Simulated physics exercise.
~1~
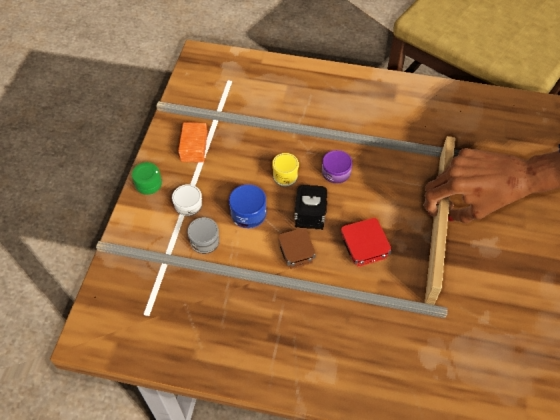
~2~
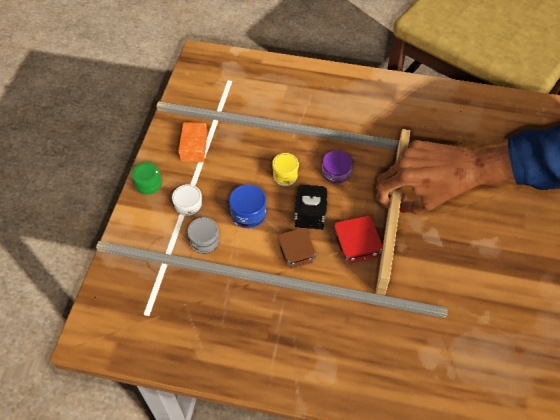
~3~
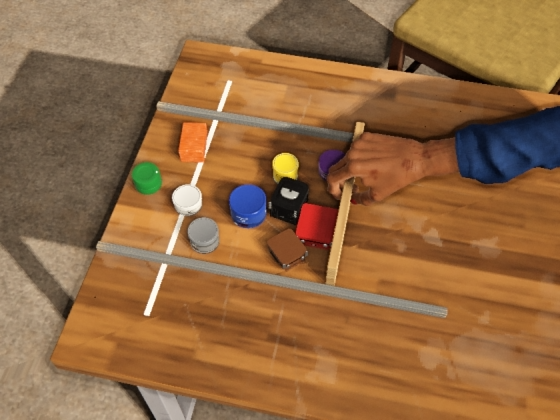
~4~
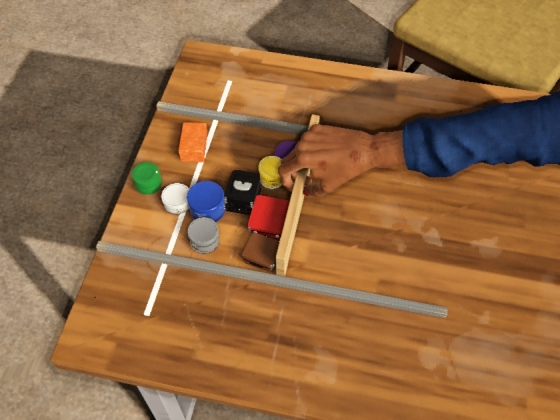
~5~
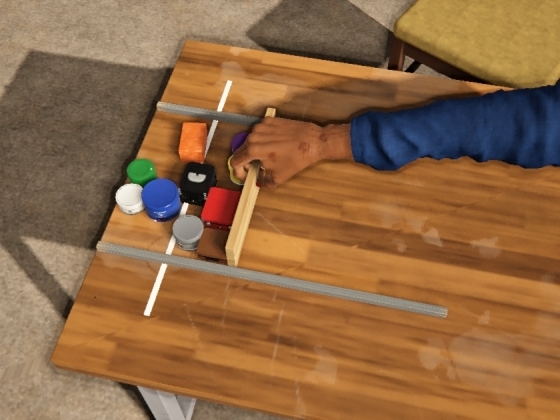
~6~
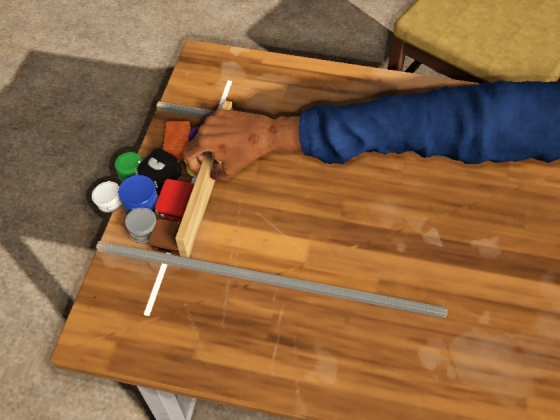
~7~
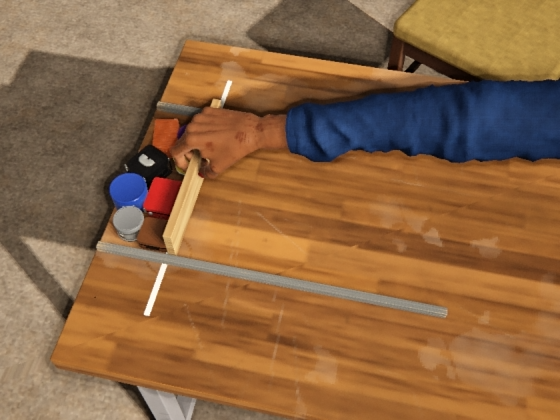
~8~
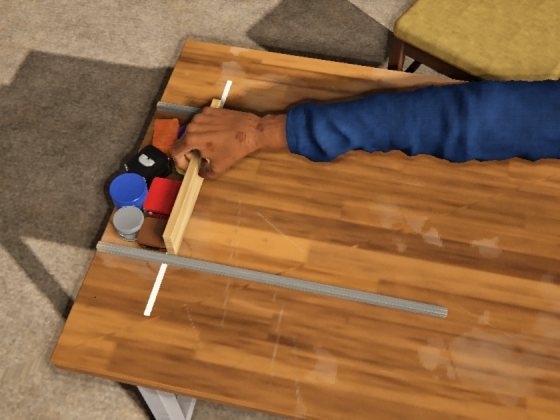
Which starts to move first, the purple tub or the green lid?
The purple tub starts to move first, swept left by the board while the green lid is still sitting in its place near the table's end.
